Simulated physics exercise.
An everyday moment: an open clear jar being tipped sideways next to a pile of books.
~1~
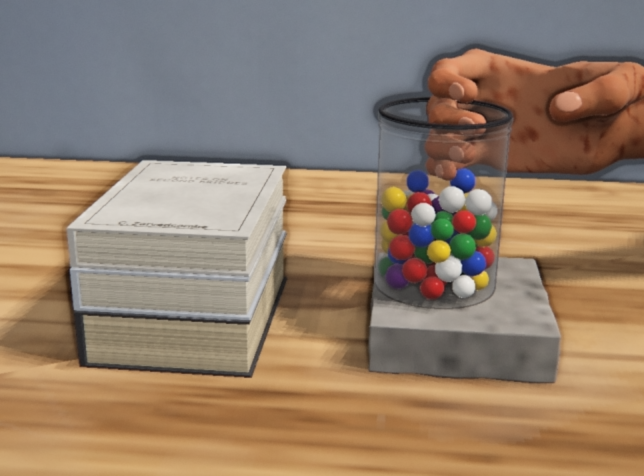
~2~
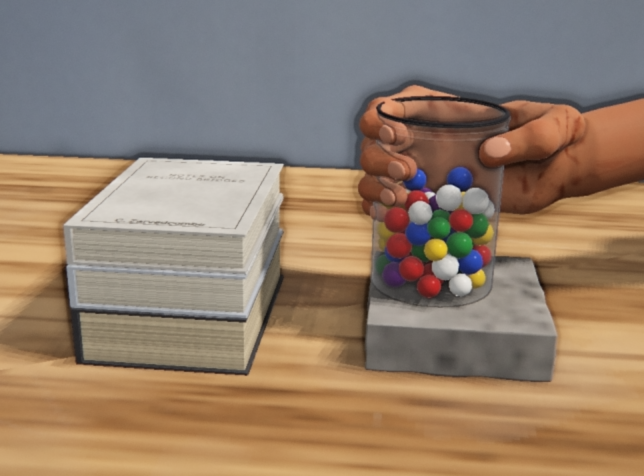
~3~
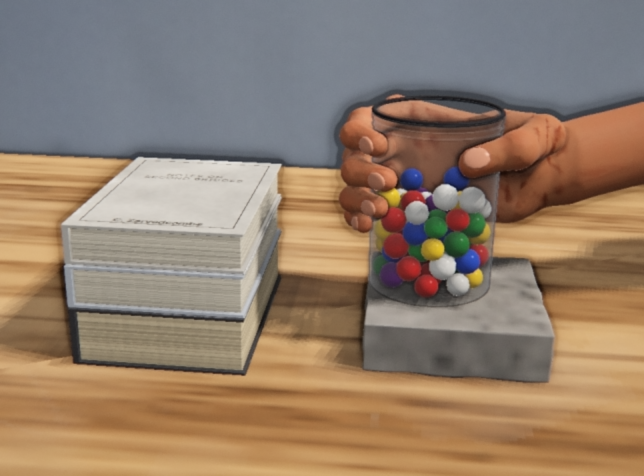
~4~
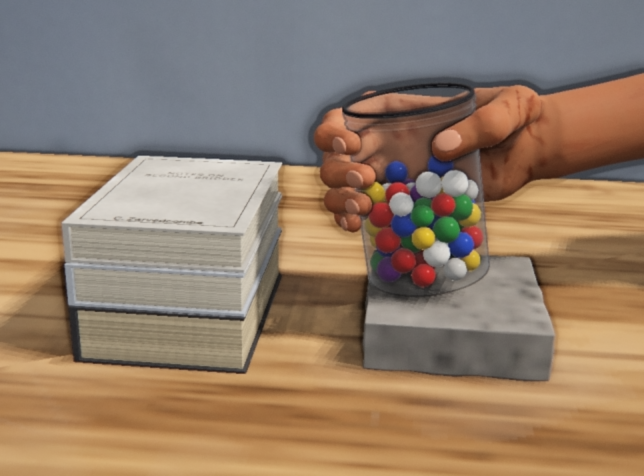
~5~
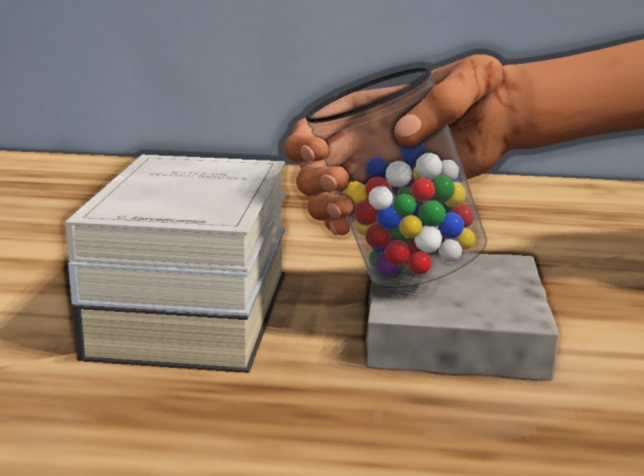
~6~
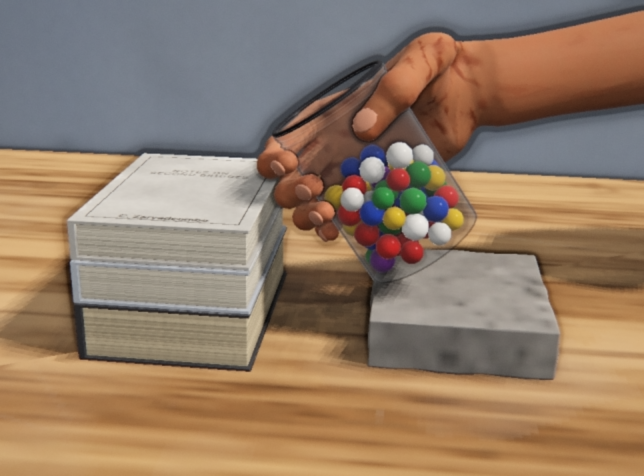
A hand grips a clear jar of colorful gumballs and tilts it left toward stacked books.
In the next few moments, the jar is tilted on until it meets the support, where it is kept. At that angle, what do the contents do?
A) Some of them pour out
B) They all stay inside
B.
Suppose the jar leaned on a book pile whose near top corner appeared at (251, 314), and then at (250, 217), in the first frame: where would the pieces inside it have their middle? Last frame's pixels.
(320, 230), then (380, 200).
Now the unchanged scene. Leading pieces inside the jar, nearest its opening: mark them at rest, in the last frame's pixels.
Close to (320, 186).
Then, 0.16 s later than the last frame, the jar leans 45°; everything is still inside.
Then, 0.34 s later than the last frame, the jar rests on the book pile at 50°; everything is still inside.
When it is over, the jar rests on the book pile at 50°; everything is still inside.
